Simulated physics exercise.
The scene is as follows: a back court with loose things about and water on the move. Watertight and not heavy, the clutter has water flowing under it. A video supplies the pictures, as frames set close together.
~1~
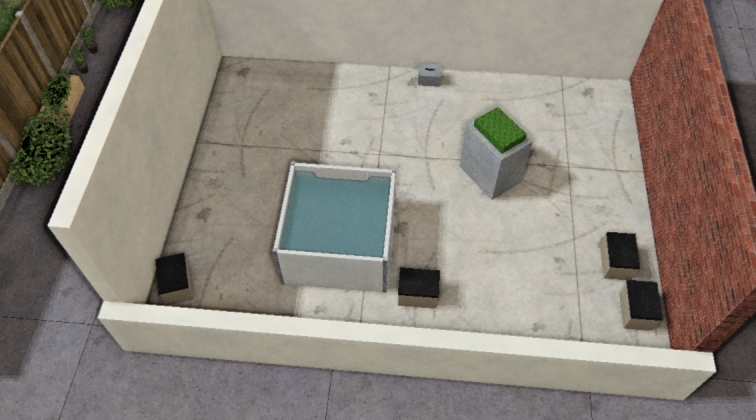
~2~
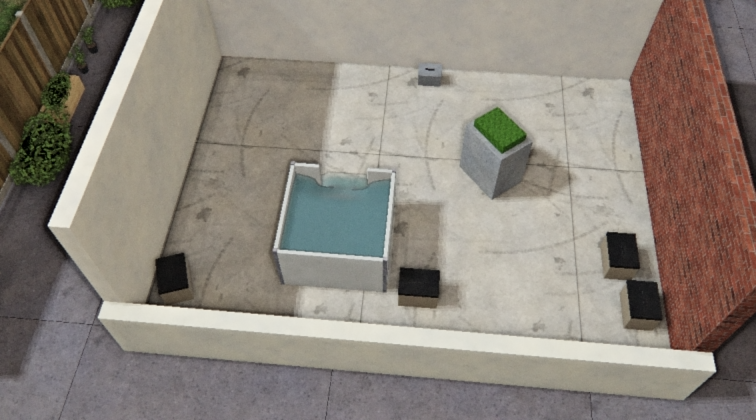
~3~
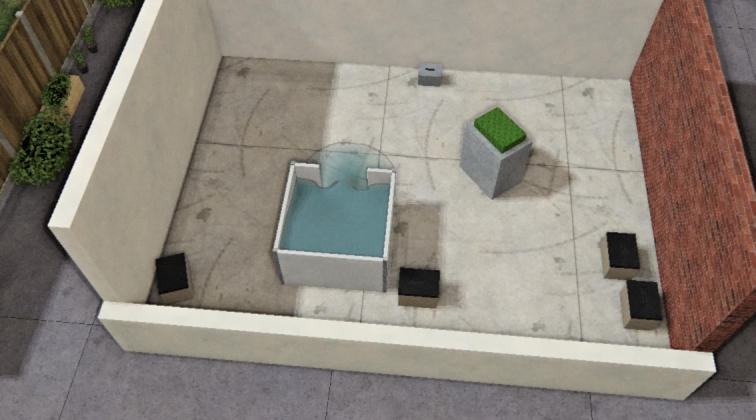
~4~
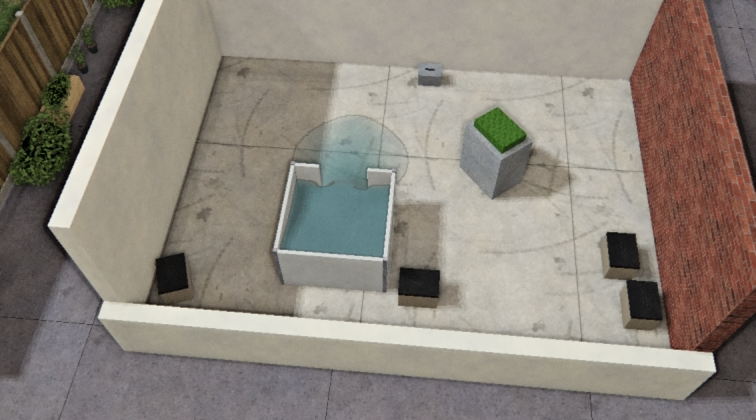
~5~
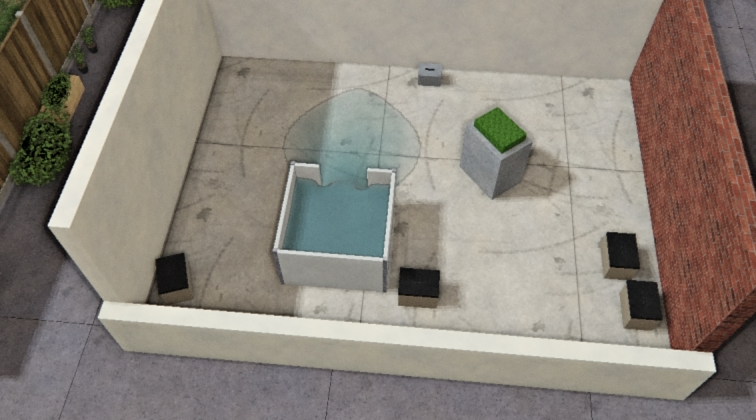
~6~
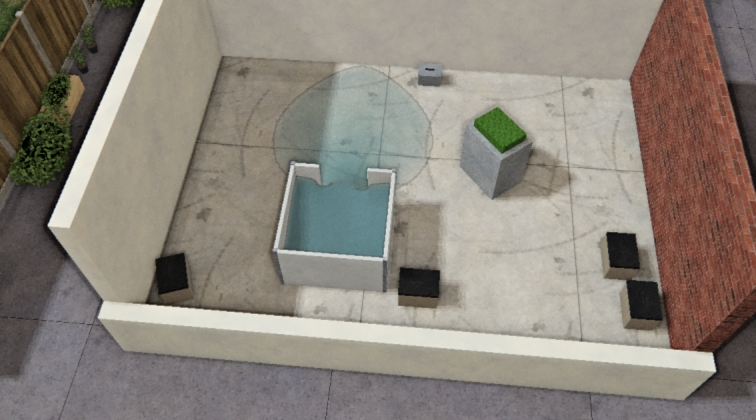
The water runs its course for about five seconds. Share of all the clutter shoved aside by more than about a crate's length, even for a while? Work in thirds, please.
The share moved far is below one third.
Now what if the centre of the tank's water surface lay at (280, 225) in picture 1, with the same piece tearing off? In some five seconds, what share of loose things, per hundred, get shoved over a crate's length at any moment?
I'd estimate around 20 percent.
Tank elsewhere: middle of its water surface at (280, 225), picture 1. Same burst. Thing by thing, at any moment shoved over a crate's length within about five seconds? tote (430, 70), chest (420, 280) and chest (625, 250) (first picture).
First displaced far, then never went far, then never went far.
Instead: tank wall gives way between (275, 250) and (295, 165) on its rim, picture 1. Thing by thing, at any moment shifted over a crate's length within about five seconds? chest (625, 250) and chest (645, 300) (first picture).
First under that mark, then under that mark.
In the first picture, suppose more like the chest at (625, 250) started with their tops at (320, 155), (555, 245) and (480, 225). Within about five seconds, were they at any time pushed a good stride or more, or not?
One by one: Knocked well away; hardly budges; hardly budges.
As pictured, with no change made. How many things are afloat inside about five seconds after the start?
That number is 1.
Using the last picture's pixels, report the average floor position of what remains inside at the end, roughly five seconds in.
Around pixel (495, 253).
A moment on, 0 of 5 are well off their spots; 0 afloat.
Next, 1 of 5 are well off their spots; 1 afloat.
Later, 1 of 5 are well off their spots; 0 afloat.
In the end, 1 of 5 are well off their spots, and 1 have been at some point; 1 afloat.
